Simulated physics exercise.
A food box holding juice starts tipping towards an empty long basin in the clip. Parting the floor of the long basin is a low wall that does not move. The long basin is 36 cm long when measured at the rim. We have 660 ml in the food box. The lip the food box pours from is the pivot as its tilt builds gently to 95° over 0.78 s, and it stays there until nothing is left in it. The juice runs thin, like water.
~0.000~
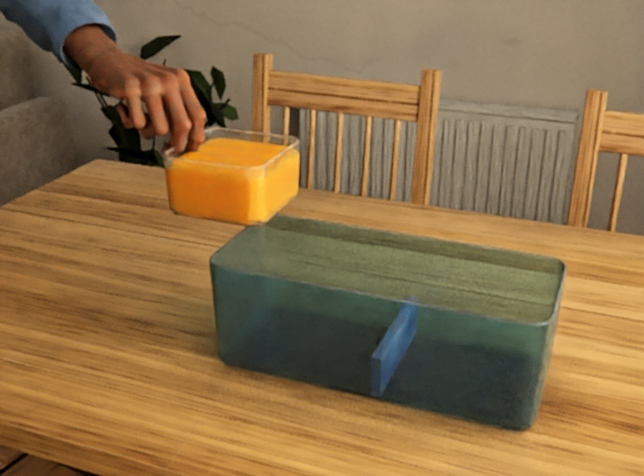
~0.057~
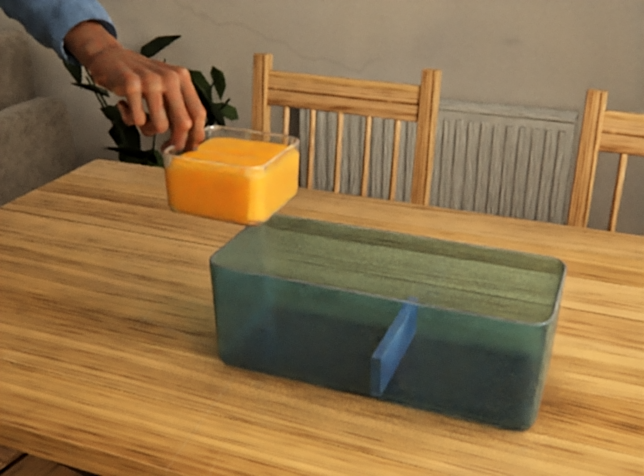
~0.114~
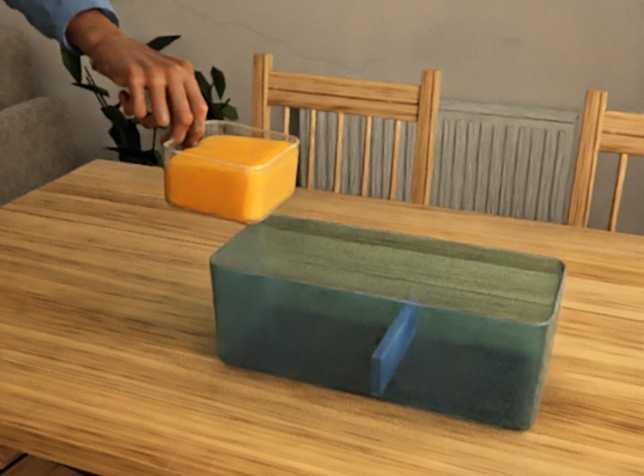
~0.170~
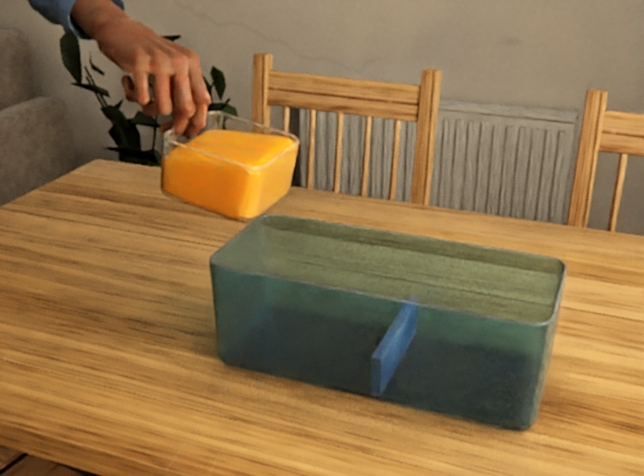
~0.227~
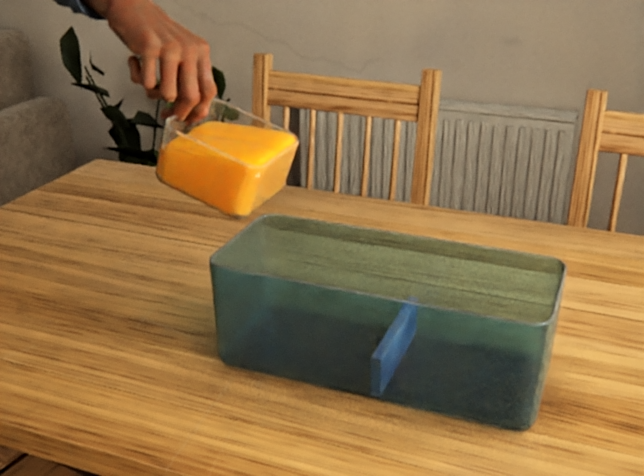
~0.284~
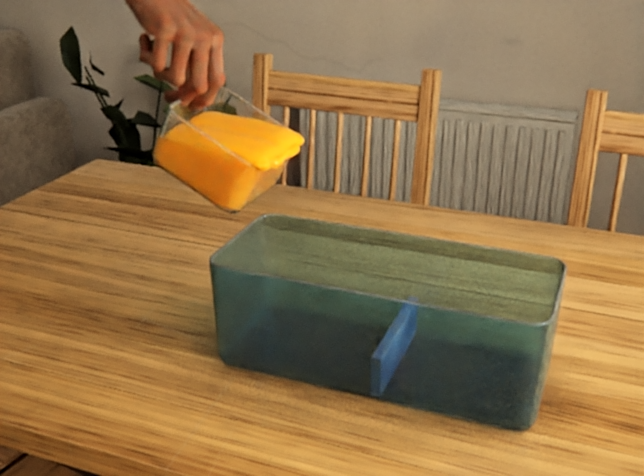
A hand tilts a clear food box of orange juice gradually to the right above a long, translucent blue-green basin with a low blue wall inside, on a wooden table, and the juice slants until it bulges over the box's right rim.
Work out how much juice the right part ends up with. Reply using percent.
I would put it at 12 per cent.
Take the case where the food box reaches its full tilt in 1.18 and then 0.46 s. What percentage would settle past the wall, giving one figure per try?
Some 5 and 20 per cent, in that order.
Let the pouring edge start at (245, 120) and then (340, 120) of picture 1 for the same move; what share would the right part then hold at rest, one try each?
The first try gives around 5 percent, the second around 85 percent.
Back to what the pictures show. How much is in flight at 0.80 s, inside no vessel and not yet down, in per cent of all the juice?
Around 10 percent of it is airborne.
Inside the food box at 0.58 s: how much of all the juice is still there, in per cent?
Still held: Roughly 38 % of the total.
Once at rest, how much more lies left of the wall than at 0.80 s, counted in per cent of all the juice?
Roughly 14 per cent.
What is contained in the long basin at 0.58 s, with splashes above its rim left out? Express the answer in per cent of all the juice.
Around 18%.
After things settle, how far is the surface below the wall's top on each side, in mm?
Close to 26 mm left and close to 44 mm right.
Then, 0.58 s in, the tilt is 81° and 39 per cent is still to pour, 18 is left of the wall and 0 right of it.
Then, 0.80 s in, the tilt is 95° and 8 per cent is still to pour, 73 is left of the wall and 9 right of it.
Then, 1.03 s in, the tilt is 95° and 2 per cent is still to pour, 86 is left of the wall and 9 right of it.
Then, 1.28 s in, the tilt is 95° and 0 per cent is still to pour, 86 is left of the wall and 11 right of it.
Finally, 87 per cent lies left of the wall, 12 right of it and 1 outside.
